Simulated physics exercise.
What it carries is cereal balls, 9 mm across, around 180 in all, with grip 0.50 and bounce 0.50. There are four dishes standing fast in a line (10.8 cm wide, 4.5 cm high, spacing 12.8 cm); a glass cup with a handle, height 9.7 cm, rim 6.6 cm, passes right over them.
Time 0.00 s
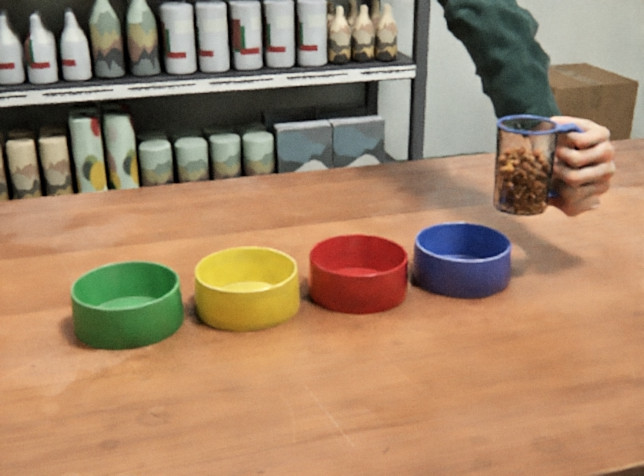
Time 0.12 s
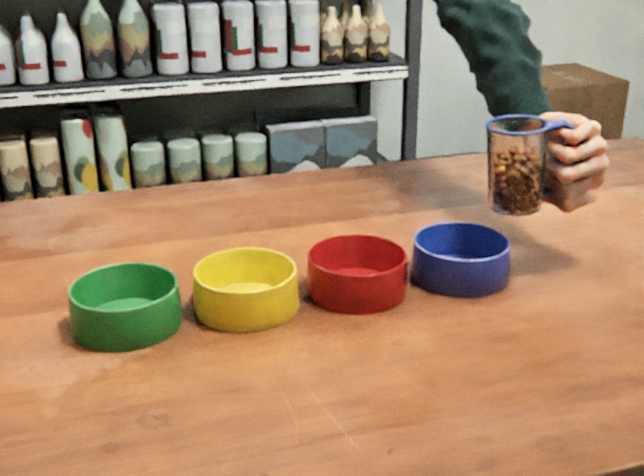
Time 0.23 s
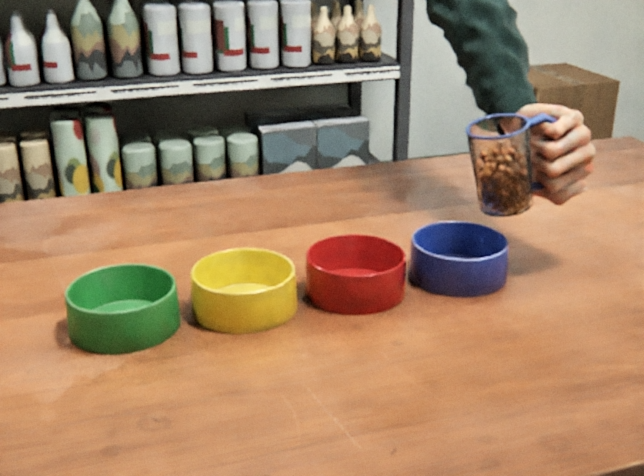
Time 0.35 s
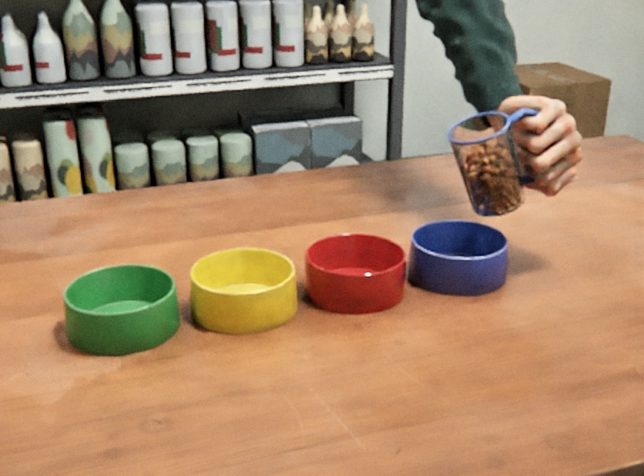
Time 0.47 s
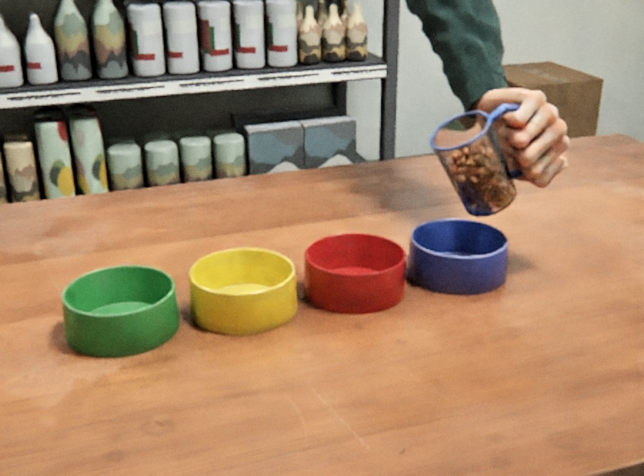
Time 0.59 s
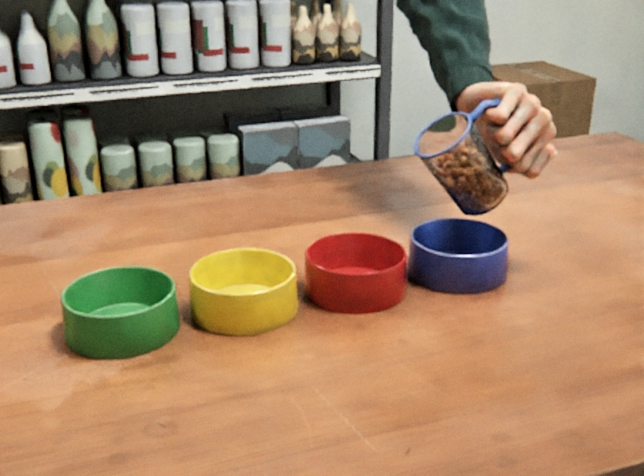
A clear cup of small brown pieces, held by a hand in a green sleeve, moved left above a wooden table and tilted steadily leftward near the blue dish, beside red, yellow and green ones.
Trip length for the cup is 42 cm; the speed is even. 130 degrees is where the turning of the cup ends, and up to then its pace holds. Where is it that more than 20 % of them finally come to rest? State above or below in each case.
Red dish: Gets a fifth at most. Blue dish: Gets a fifth at most. Green dish: Gets a fifth at most. Yellow dish: Gets more than a fifth. Counter: Gets a fifth at most.
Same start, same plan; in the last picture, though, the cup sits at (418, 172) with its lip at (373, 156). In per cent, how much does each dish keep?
Per cent kept: Red 0; blue 0; green 100; yellow 0.
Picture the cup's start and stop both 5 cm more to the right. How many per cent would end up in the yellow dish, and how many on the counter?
In that case the yellow dish gets 10 and the counter 40.
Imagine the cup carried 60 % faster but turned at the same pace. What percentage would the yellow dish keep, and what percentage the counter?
Result - yellow dish: 0; counter: 0.
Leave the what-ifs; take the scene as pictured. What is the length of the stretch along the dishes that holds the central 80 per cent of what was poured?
That stretch measures near 6 centimetres.
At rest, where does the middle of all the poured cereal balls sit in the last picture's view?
Resting centre estimate: Around (240, 296).
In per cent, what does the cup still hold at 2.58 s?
It works out to about 0 per cent of the load.
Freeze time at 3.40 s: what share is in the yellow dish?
I'd say close to 95 per cent at that point.
After 1.78 s, tilt 119 degrees; cup holds 75 %, yellow 15 %.
Then, at 2.58 s, tilt 130 degrees; cup holds 0 %, yellow 95 %.
After 3.40 s, tilt 130 degrees; cup holds 0 %, yellow 95 %.
At rest (3.7 s), red 0 %, blue 0 %, green 0 %, yellow 95 %, counter 5 %.
